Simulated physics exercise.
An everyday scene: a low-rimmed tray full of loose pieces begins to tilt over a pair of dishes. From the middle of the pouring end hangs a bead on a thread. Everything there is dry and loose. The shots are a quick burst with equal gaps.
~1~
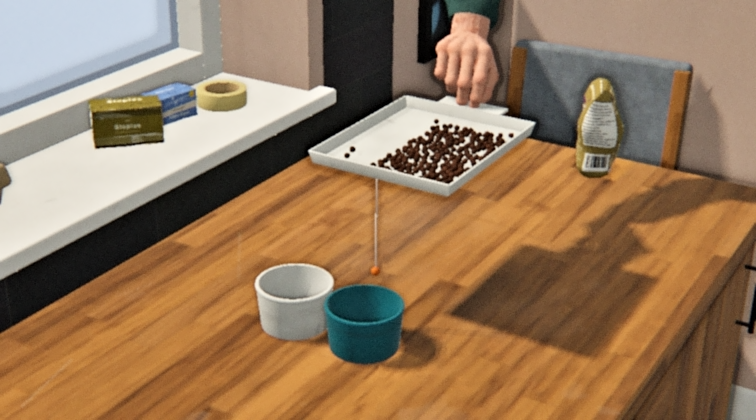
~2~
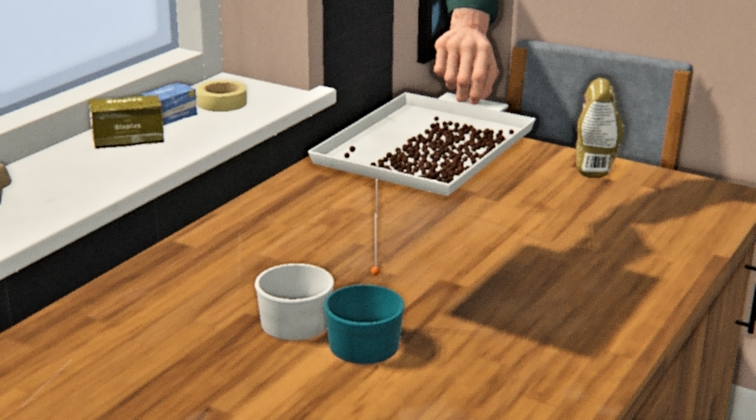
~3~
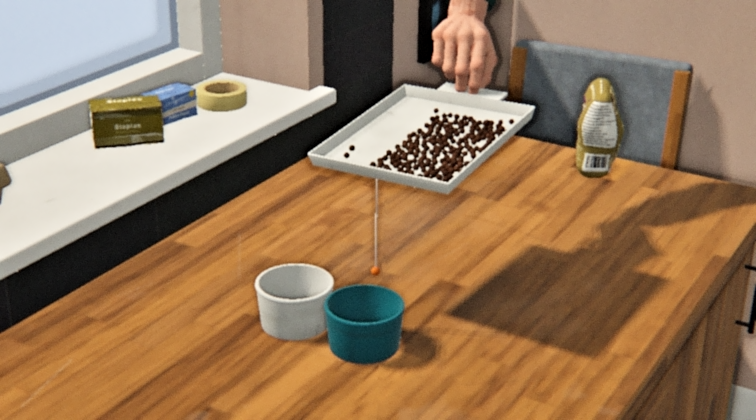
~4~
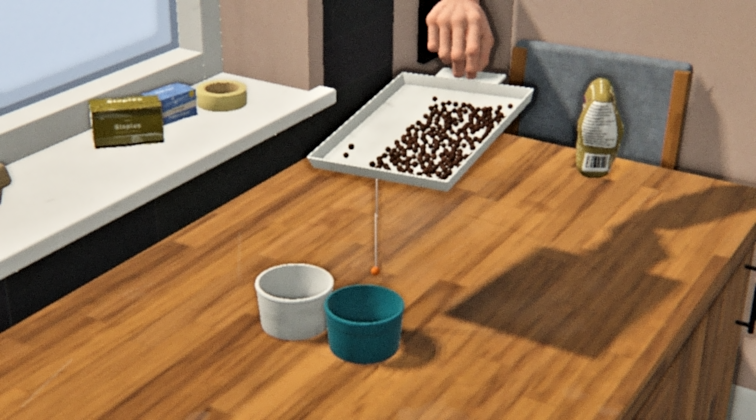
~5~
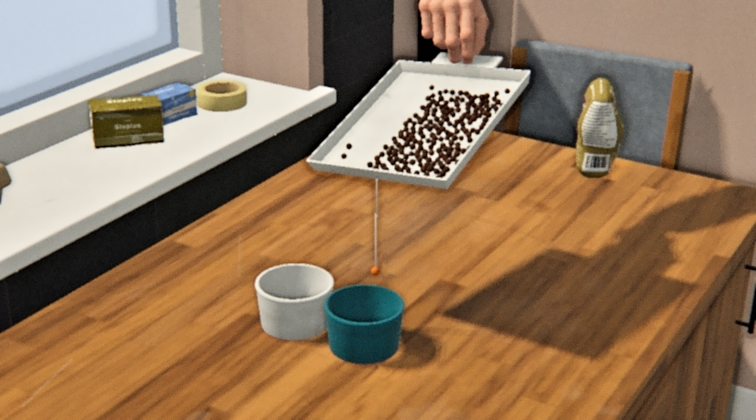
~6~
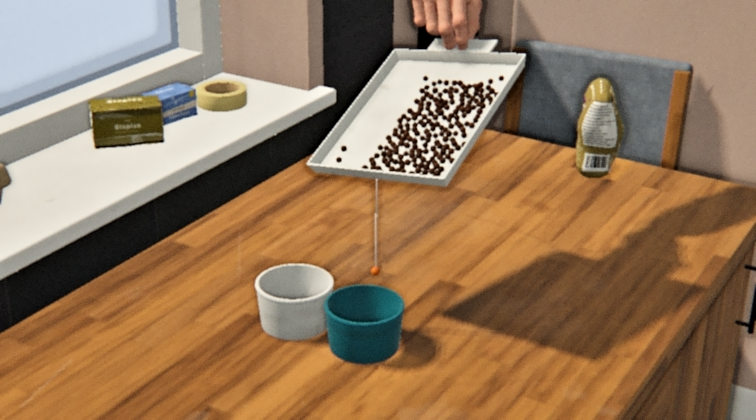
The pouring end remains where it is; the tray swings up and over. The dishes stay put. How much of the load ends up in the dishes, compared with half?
The dishes end up with more than half of it.
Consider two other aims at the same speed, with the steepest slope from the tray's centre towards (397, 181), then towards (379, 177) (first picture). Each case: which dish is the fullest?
Number one favours the right of the two; number two favours the right of the two.
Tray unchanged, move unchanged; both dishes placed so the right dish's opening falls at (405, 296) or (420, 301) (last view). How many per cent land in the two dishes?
Trial 1 70%, trial 2 40%.
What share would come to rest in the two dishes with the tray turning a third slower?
About 70 per cent.
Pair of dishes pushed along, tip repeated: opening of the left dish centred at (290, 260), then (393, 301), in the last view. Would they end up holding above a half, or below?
Placing 1: A majority of it. Placing 2: A minority of it.
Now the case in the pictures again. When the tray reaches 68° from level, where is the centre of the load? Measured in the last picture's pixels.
Load centre: Approx. (354, 166).
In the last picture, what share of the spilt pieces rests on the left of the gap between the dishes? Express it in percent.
40 per cent, about.
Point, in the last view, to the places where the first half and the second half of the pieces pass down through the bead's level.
About (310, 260), and after that about (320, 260).
Soon, tray tipped steeply; most on the tray; a stray few in the left dish; a stray few outside both; a small part in the air.
A while on, tray tipped past a quarter turn; a small part on the tray; a small part in the right dish; about a third in the left dish; a small part outside both; about a quarter in the air.
Towards the end, tray tipped past a quarter turn; a small part in the right dish; about half in the left dish; about a third outside both.
Finally, tray tipped past a quarter turn; a small part in the right dish; about half in the left dish; about a third outside both.
